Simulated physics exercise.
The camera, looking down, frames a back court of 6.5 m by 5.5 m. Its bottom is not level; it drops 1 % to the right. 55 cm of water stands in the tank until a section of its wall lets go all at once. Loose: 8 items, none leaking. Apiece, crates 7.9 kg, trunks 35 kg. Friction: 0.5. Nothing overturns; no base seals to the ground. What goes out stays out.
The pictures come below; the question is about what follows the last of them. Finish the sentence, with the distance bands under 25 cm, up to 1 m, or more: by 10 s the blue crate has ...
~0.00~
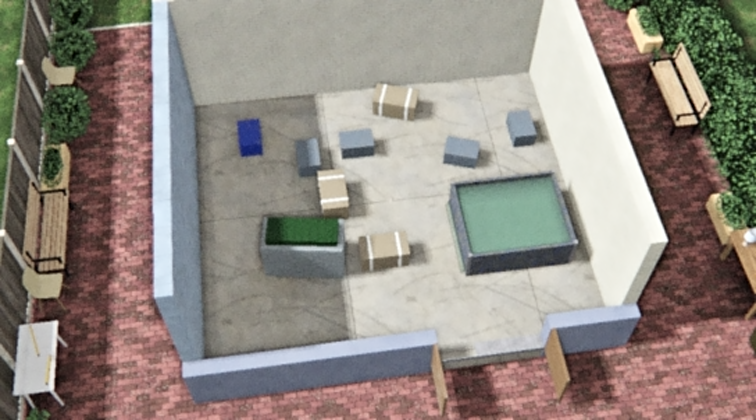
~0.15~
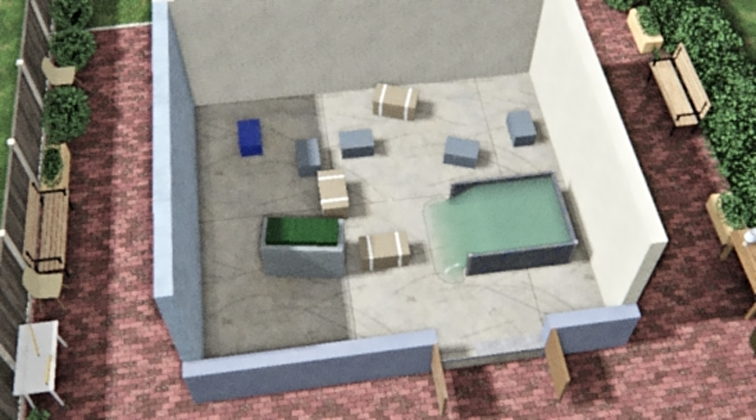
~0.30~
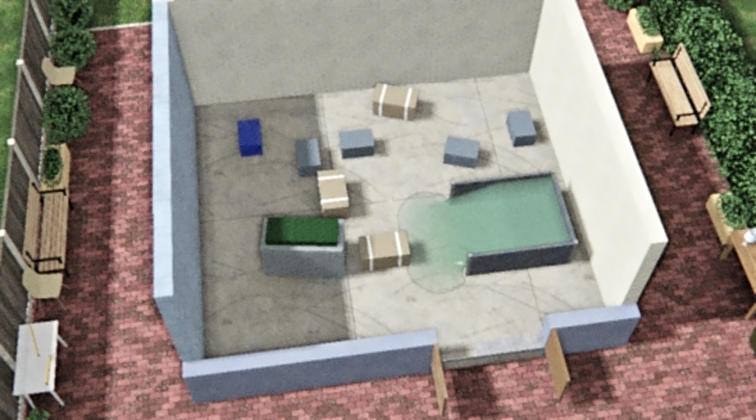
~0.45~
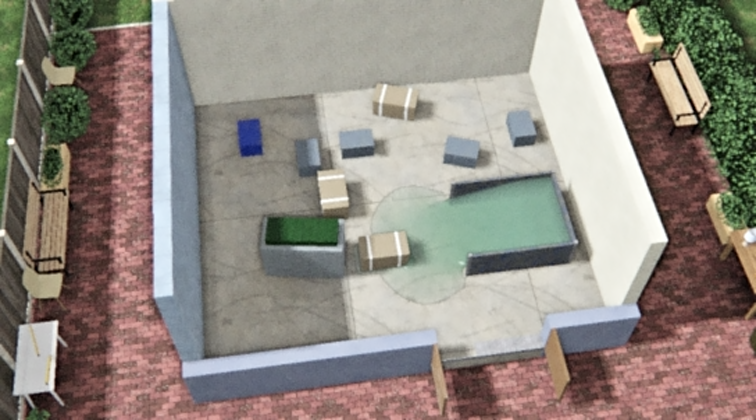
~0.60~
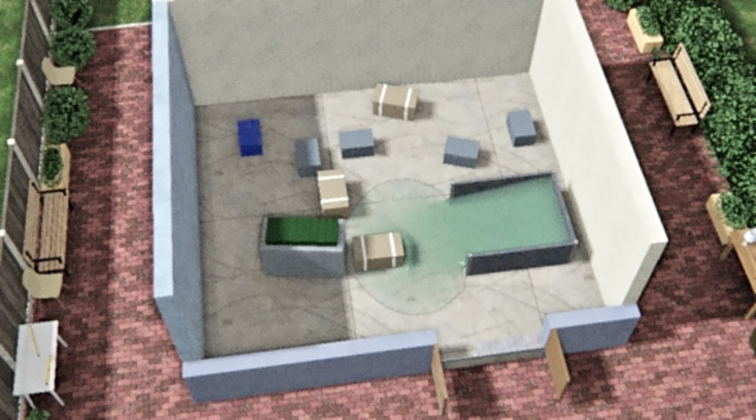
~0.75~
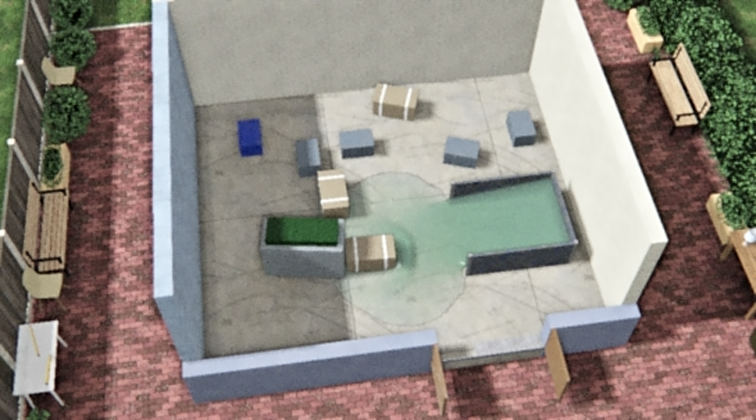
... moved a short way.
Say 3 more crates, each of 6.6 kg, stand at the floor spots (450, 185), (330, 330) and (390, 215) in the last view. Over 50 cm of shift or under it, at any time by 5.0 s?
Spot by spot, in turn: Falls short, exceeds it, exceeds it.
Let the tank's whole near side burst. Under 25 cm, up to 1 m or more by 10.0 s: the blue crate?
Well, the blue crate basically stays there then.
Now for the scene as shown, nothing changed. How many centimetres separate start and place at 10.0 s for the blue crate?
Some 60 cm, give or take.
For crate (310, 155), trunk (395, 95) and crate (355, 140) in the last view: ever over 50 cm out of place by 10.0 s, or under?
In sequence - crossed the line; stayed below the line; crossed the line.
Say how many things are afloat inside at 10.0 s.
That would be 5 of them.
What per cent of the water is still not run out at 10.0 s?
About 94 per cent.
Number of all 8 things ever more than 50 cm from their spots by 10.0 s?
7.
After 2.0 s the blue crate is near (249, 133), 0.0 m from its start, aground; 0 of 8 are out; 0 afloat.
After 4.5 s the blue crate is near (206, 102), 1.0 m from its start, afloat; 0 of 8 are out; 3 afloat.
After 7.0 s the blue crate is near (209, 112), 0.9 m from its start, afloat; 0 of 8 are out; 3 afloat.
After 10.0 s the blue crate is near (225, 113), 0.7 m from its start, afloat; 0 of 8 are out; 5 afloat.
